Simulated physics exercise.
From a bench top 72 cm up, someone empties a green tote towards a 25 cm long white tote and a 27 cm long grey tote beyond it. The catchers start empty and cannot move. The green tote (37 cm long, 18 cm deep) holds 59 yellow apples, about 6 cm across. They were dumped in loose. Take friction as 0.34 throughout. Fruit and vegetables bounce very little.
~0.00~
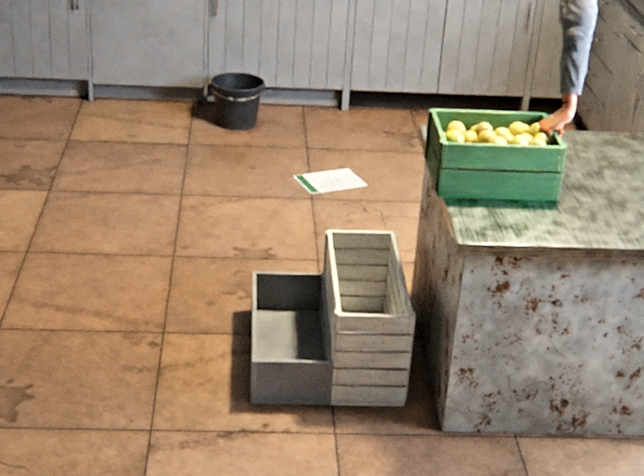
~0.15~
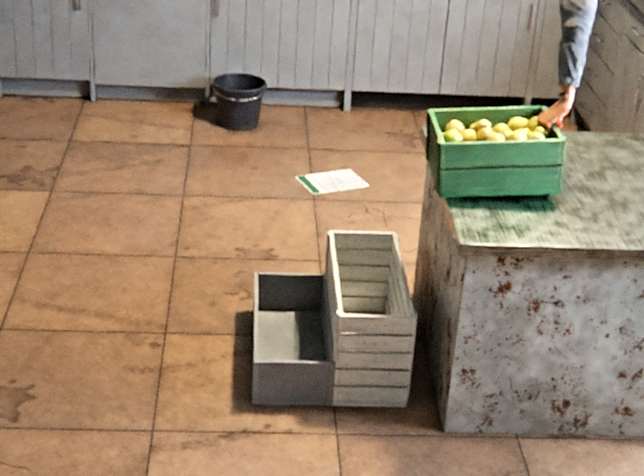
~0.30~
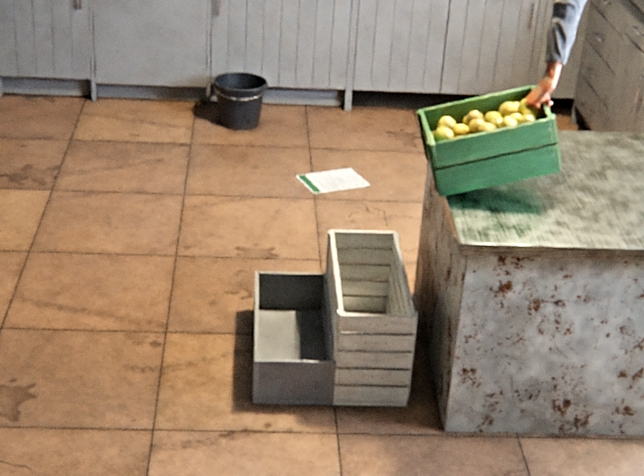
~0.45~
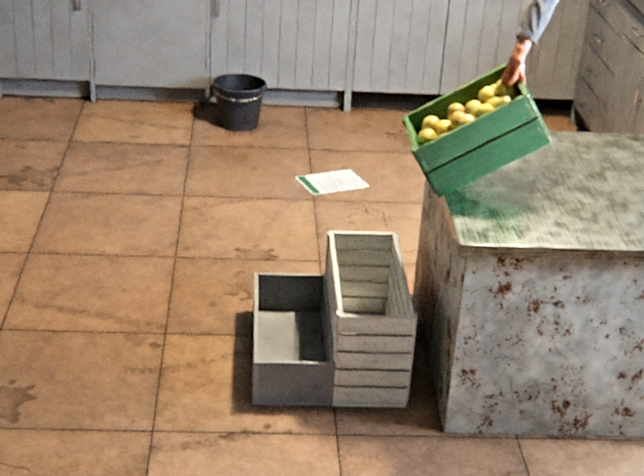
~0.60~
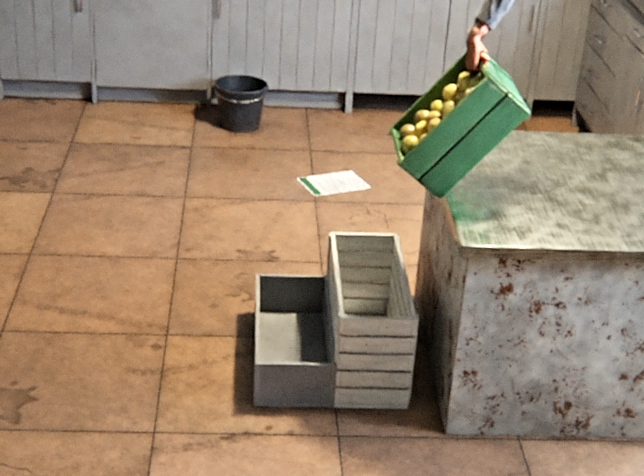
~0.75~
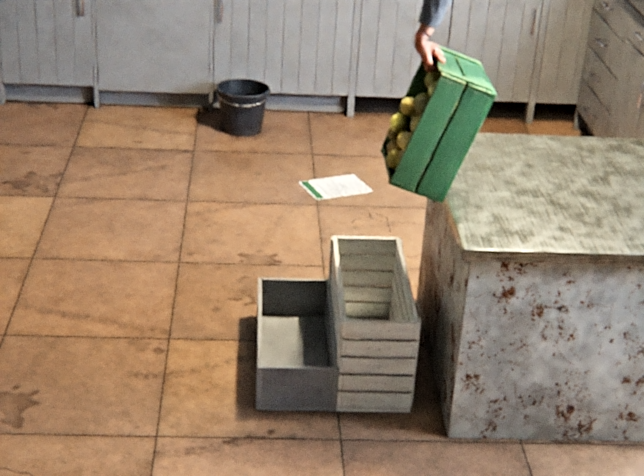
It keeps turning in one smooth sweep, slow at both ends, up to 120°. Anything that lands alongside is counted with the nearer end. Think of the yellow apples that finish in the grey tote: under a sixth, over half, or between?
Upwards of half of the yellow apples end in the grey tote.
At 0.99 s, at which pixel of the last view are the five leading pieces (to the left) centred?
Around (340, 191).
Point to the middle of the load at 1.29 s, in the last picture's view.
Around (330, 257).
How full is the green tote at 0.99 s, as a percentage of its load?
Some 80 per cent.
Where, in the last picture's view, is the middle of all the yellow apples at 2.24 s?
Near (295, 350).
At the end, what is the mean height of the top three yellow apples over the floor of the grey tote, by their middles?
Roughly 10 cm.
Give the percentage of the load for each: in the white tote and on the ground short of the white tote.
Roughly 15 and 0 per cent.
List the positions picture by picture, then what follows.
In the first picture (each is followed by its nearest rim corner in this view), green tote, (447, 143); grey tote, (256, 360); 0° from level; none out.
Green tote, (445, 143); 4° from level, in the second picture.
Green tote, (434, 143); 15° from level, in the third picture.
Green tote, (417, 149); 32° from level, in the fourth picture.
Green tote, (402, 160); 51° from level, in the fifth picture.
Green tote, (391, 179); grey tote, (262, 366); 71° from level; none out, in the sixth picture.
After 0.99 s, tilt 100°; 46 still in the green tote and 13 in the air.
After 1.29 s, tilt 120°; 10 still in the green tote, 2 in the white tote, 15 in the grey tote and 32 in the air.
After 1.70 s, tilt 120°; 9 in the white tote, 40 in the grey tote, 3 on the ground beyond the grey tote and 7 in the air.
When it is over (at 2.24 s), 9 in the white tote, 46 in the grey tote, 1 on the ground short of the white tote and 3 on the ground beyond the grey tote. Asked share, 46 of 59, 78 per cent.
